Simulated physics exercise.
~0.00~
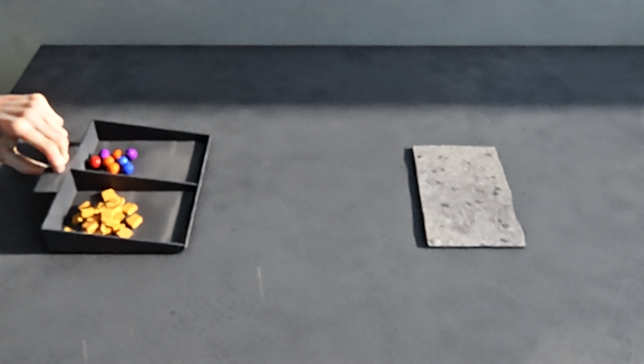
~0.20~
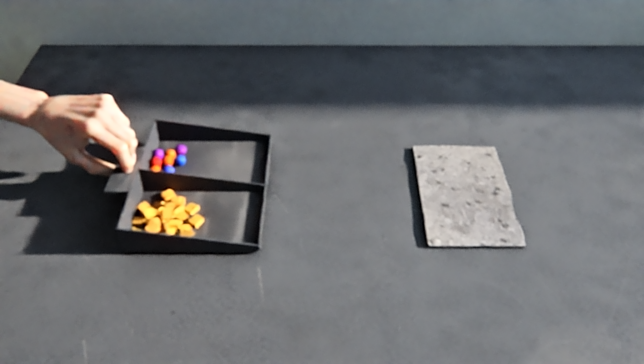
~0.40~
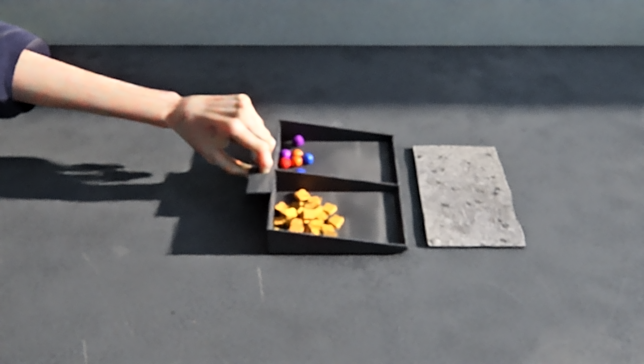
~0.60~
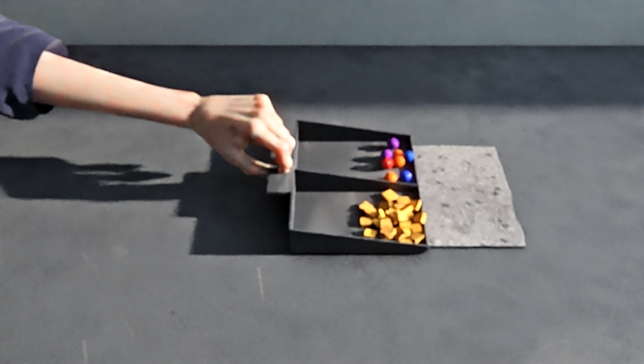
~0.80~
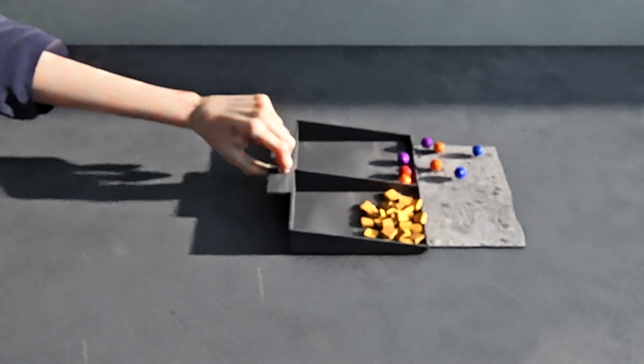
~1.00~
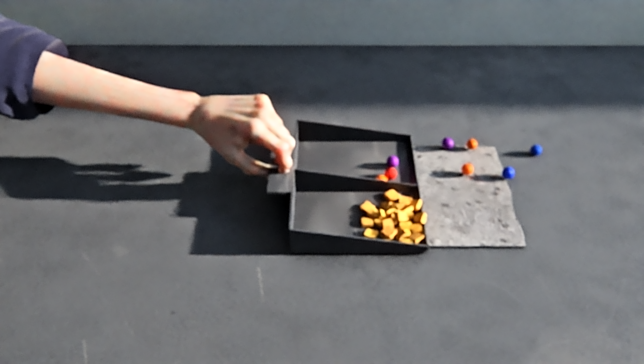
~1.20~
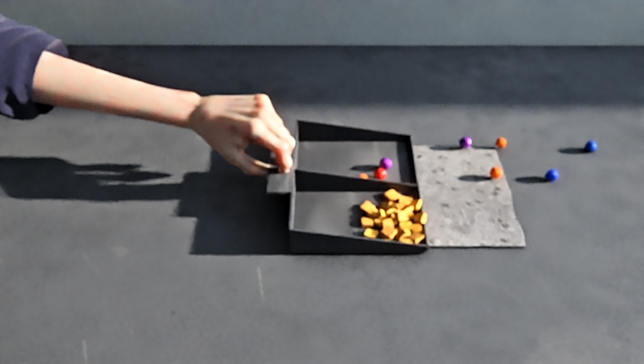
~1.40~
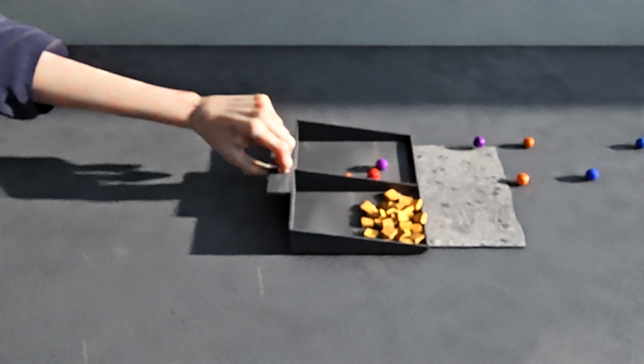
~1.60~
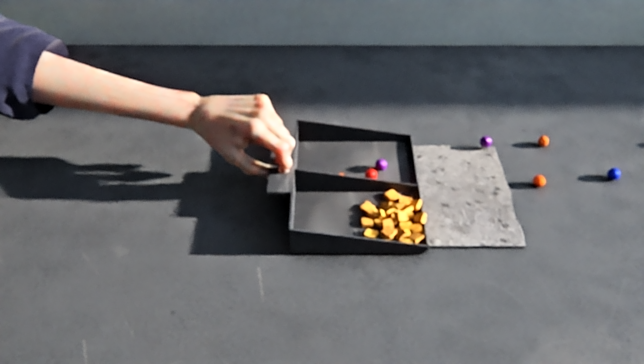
A hand slides a tray into a slab, spilling some colourful balls while yellow pieces stay.
